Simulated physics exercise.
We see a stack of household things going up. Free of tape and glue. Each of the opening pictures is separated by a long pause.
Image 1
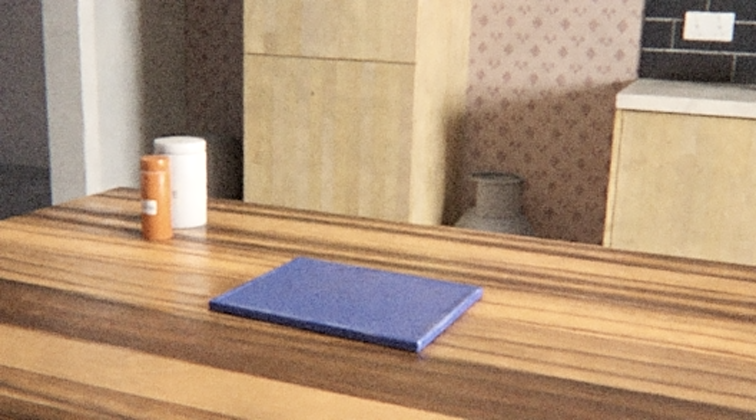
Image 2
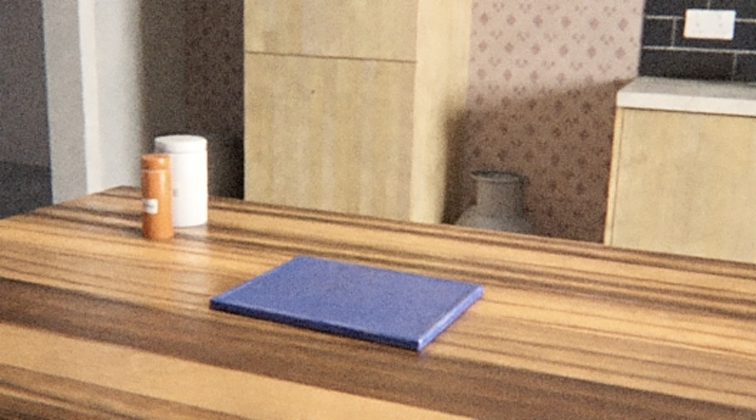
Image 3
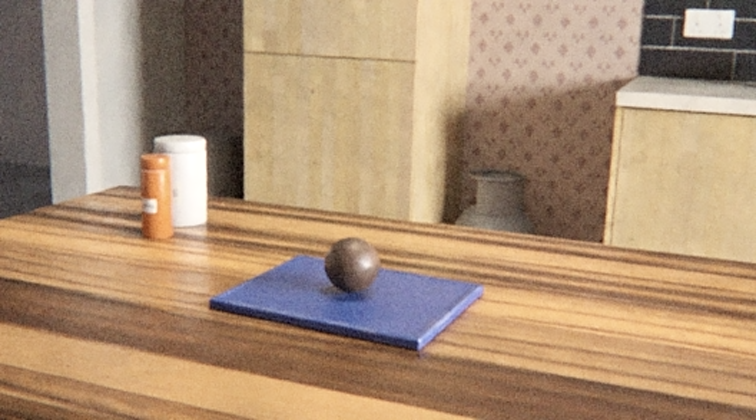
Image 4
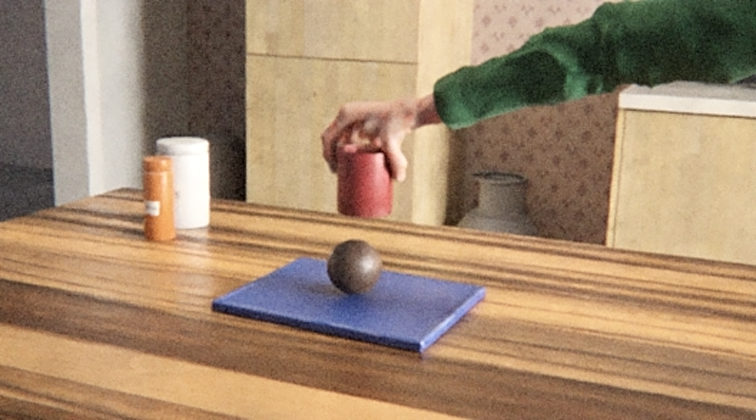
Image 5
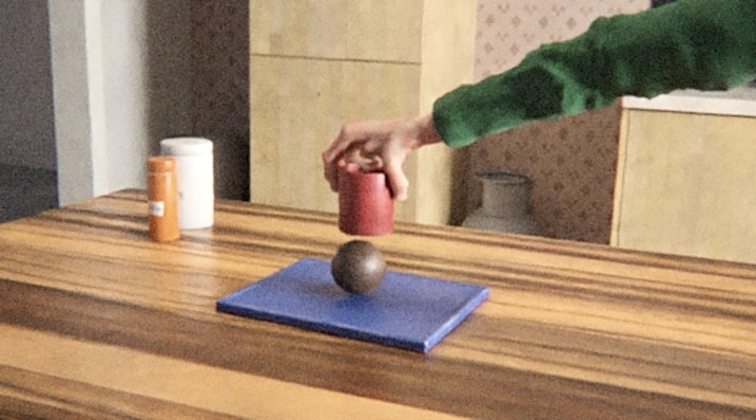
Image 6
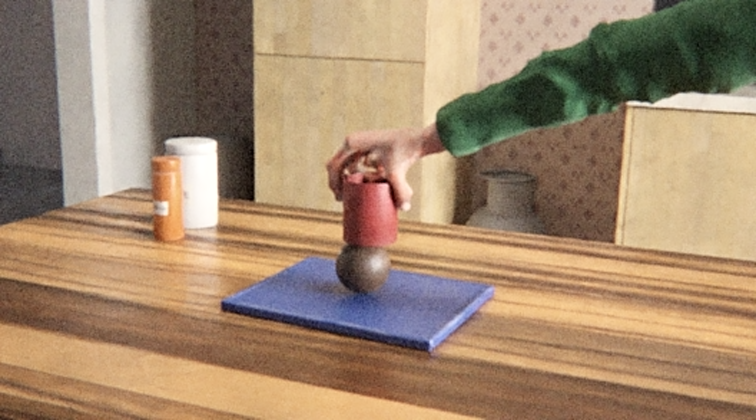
A hand in a green sleeve reaches in from the right over a striped wooden table in a kitchen, seen from slightly above. A blue tray lies on the table, with orange and white containers at the left and pale cupboards behind. The tray is empty until a dark ball appears on it, then the hand lowers a red cup onto the ball, still gripping it, while the view shifts slightly.
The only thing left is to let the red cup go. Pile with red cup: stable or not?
The pile is unstable.
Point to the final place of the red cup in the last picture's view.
Roughly at pixel (476, 296).
Then, 0.40 s later than the last frame, red cup now fallen.
Then, 0.60 s later than the last frame, things are still on the move.
Then, 1.60 s later than the last frame, nothing new.
When it is over, fallen, red cup; the other 4 as before. End places, in pixels of the last picture, red cup near (476, 297). The pile comes apart.
